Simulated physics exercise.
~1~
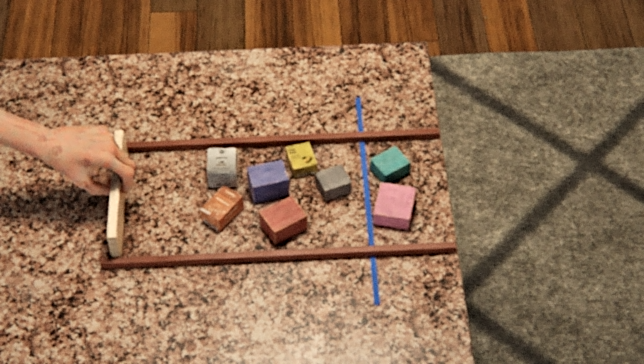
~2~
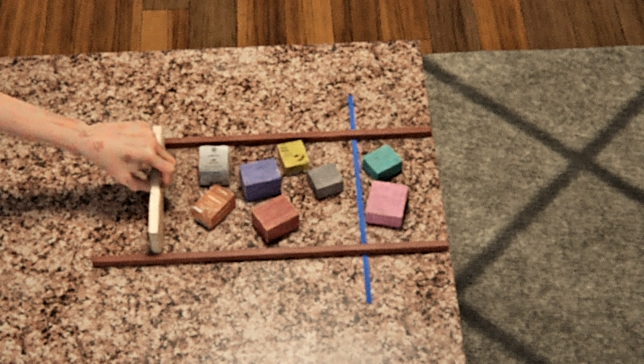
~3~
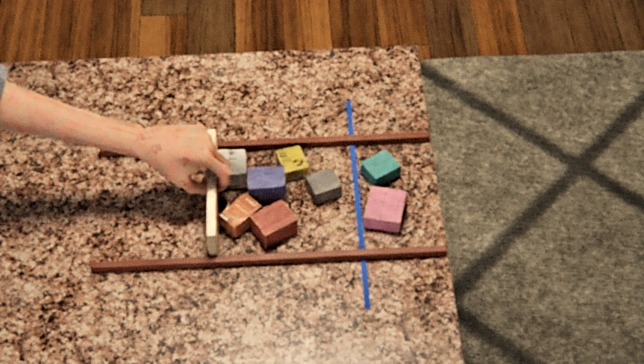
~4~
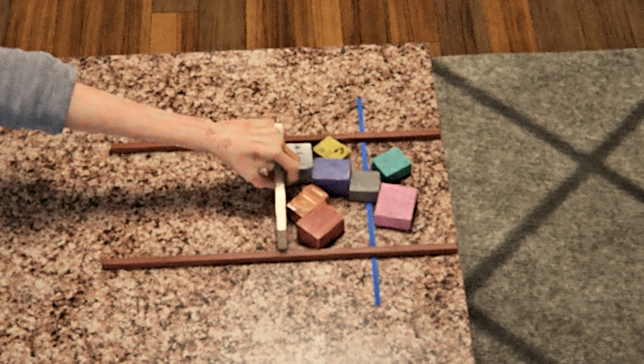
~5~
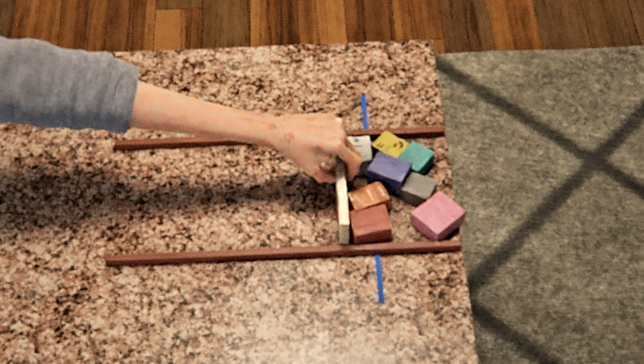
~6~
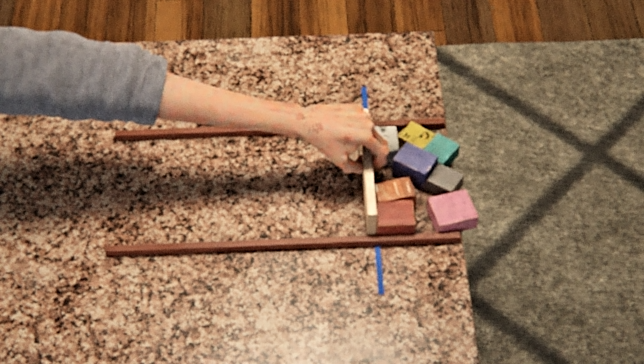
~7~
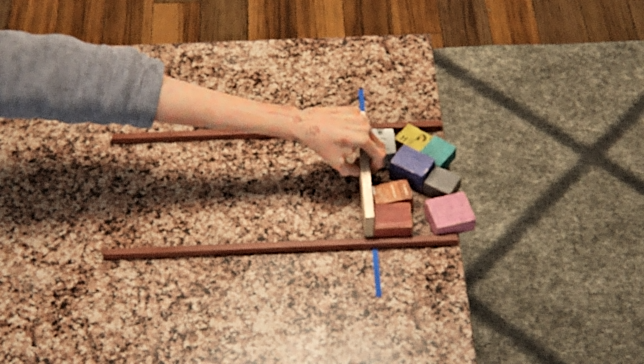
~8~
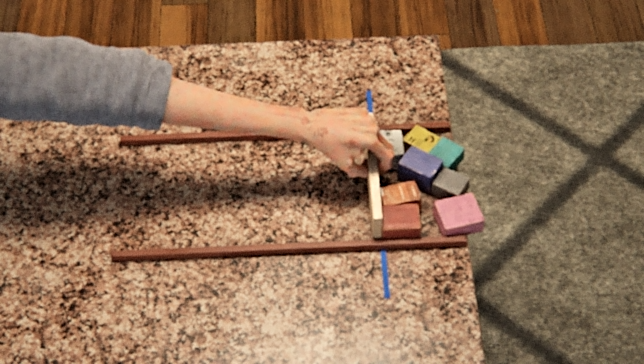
The clip shows a hand sliding an upright board rightward between two rails, gathering eight small colored blocks and pushing them past a strip of blue tape. The board stops at the tape with the blocks bunched near the surface's edge, and none fall off.
